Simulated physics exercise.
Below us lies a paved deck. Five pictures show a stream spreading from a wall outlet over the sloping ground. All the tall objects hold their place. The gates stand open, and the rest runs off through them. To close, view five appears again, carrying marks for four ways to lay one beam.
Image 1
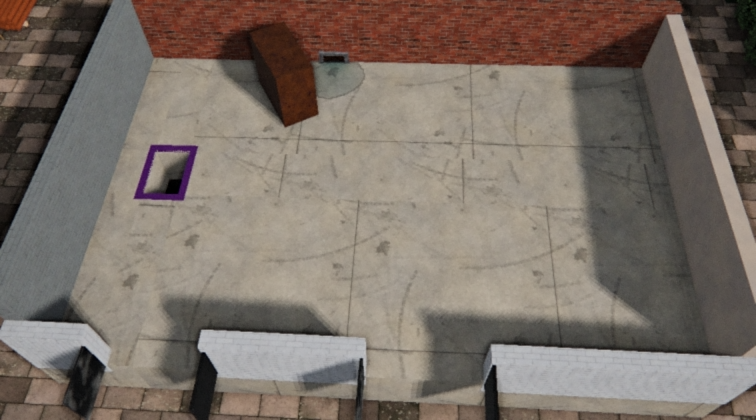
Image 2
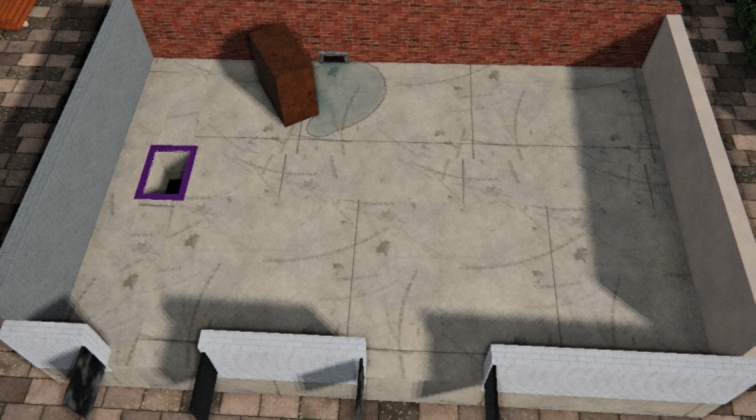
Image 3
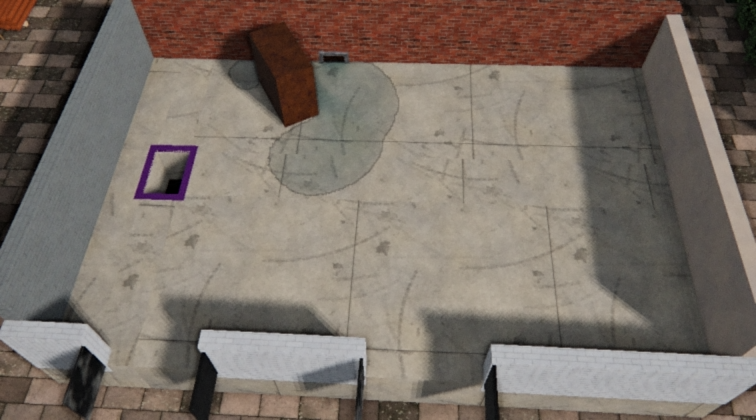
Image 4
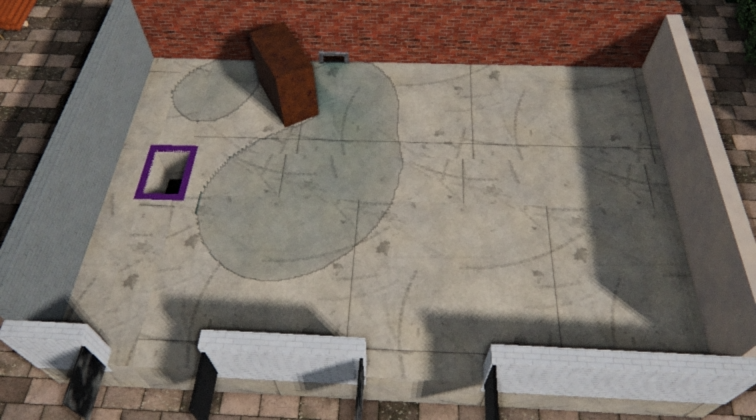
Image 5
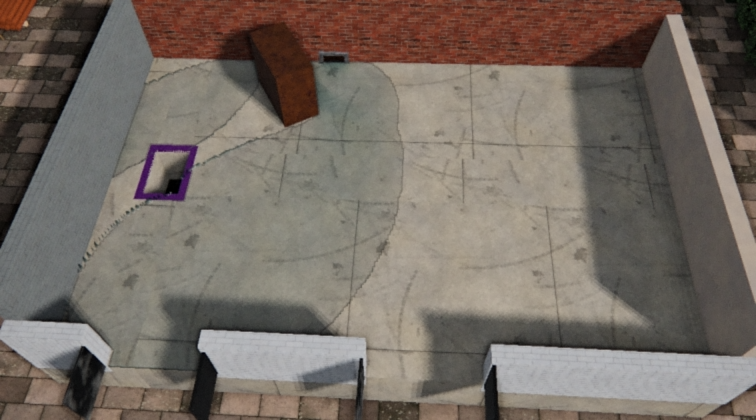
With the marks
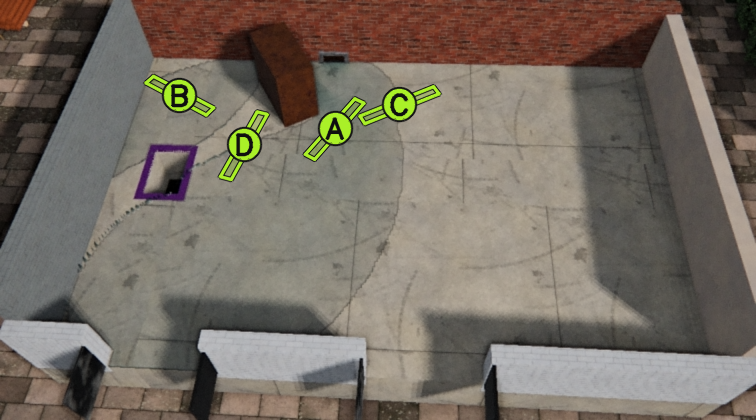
A paved deck, seen from high above by a still camera, is enclosed by a red brick wall at the back, a grey wall at left, a pale wall at right and low white walls with open gates in front. A rusty brown block stands near a small outfall at the back, with a purple-rimmed gully at left. Water spreads from the outfall toward the front, passes around the block and widens across the left side around the gully.
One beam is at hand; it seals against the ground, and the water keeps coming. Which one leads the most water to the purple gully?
Choose A.
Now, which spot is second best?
B it is.
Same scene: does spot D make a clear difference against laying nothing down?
No, hardly at all.
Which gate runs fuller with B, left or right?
The left one.
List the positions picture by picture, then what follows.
Outfall at (334, 58); purple gully at (167, 172); open gate at (164, 352); open gate at (425, 363); front seen at (347, 91), 2 % of the ground wet; purple gully still dry, in the first frame.
Front seen at (343, 126), 4 % of the ground wet; purple gully still dry, in the second frame.
Front seen at (329, 187), 9 % of the ground wet; purple gully still dry, in the third frame.
Front seen at (275, 274), 20 % of the ground wet; purple gully still dry, in the fourth frame.
Front seen at (89, 304), 36 % of the ground wet; purple gully still dry, in the fifth frame.
On the marked copy, A from (309, 156) to (359, 101); B from (149, 79) to (209, 111); C from (362, 119) to (436, 90); D from (225, 178) to (262, 113).
With A, about 20 % of the stream goes into the purple gully, about 80 % out by the gates.
With B, about 11 % of the stream goes into the purple gully, about 88 % out by the gates.
With C, about 8 % of the stream goes into the purple gully, about 92 % out by the gates.
With D, about 4 % of the stream goes into the purple gully, about 95 % out by the gates.
